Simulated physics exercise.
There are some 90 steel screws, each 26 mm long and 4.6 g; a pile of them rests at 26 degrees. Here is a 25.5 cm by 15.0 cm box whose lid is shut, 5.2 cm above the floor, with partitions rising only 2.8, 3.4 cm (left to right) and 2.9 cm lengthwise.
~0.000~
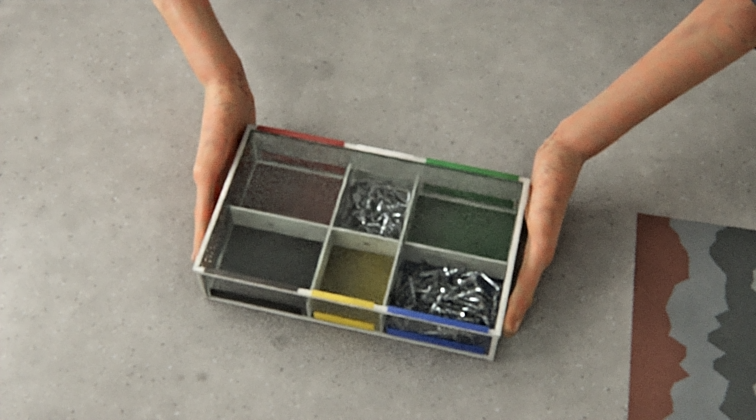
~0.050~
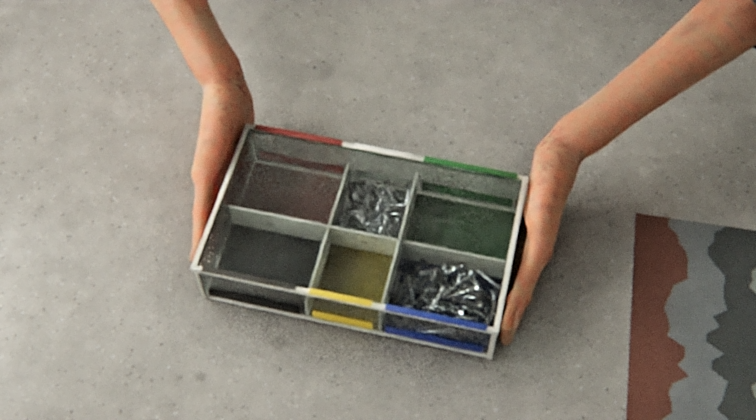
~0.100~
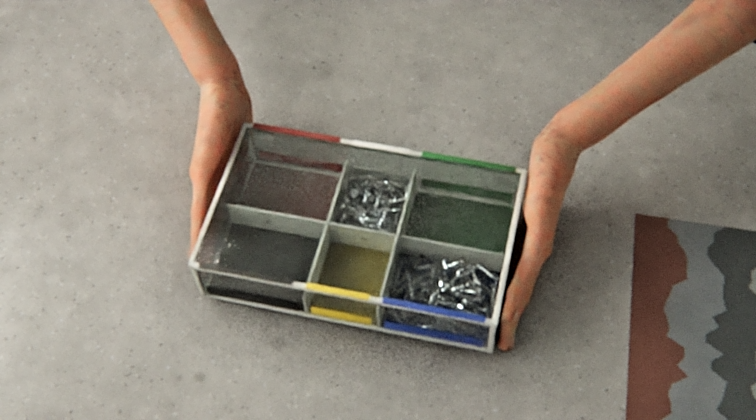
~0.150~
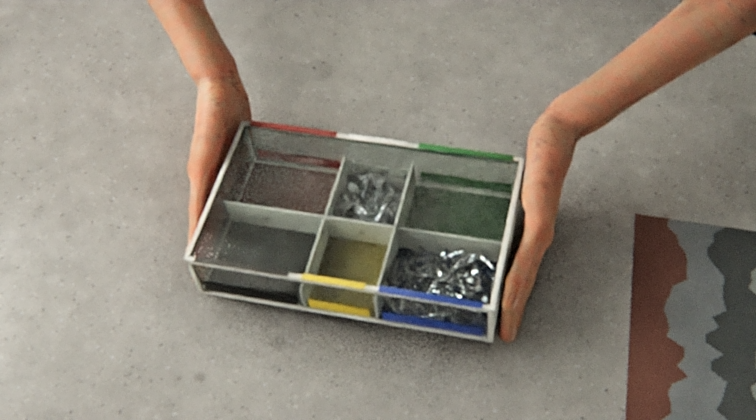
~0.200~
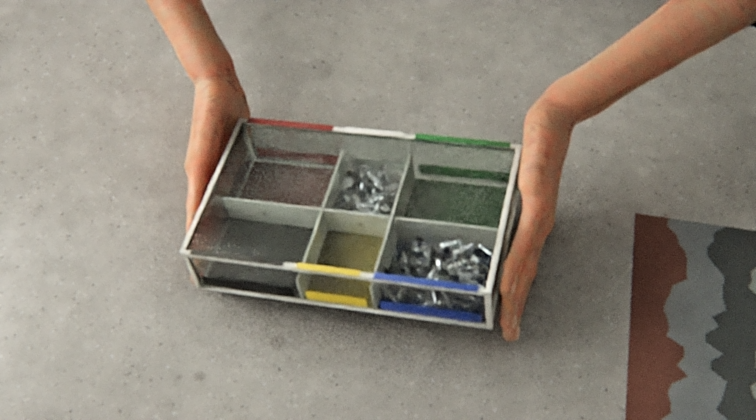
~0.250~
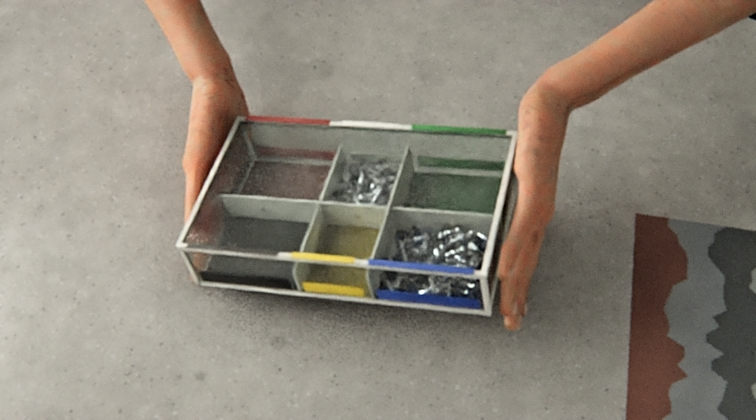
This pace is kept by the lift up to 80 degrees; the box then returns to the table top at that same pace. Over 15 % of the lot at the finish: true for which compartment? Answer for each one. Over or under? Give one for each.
Red over; blue over; green under; yellow under; white over; black under.
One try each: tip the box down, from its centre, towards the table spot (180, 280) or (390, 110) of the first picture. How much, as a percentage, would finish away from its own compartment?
First try: About 30 percent; second try: About 15 percent.
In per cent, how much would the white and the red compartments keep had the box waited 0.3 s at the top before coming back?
That would leave white with 35 percent and red with 30 percent.
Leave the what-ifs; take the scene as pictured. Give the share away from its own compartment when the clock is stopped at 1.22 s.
Value: Close to 5 %.
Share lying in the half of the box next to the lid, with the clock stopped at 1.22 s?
20 %.
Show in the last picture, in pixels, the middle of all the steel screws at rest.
After settling, the middle sits near (363, 220).
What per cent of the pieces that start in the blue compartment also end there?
70 %.
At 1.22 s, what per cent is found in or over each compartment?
You'd see red at 0, blue at 55, green at 0, yellow at 0, white at 40 and black at 0 per cent.
After 1.22 s, tilt 80 degrees; blue 55 %, white 40 %.
After 1.87 s, tilt 35 degrees; red 25 %, blue 40 %, white 35 %.
After 2.56 s, tilt 0 degrees; red 25 %, blue 40 %, white 35 %.
At rest (3.2 s), red 25 %, blue 40 %, green 0 %, yellow 0 %, white 35 %, black 0 %.
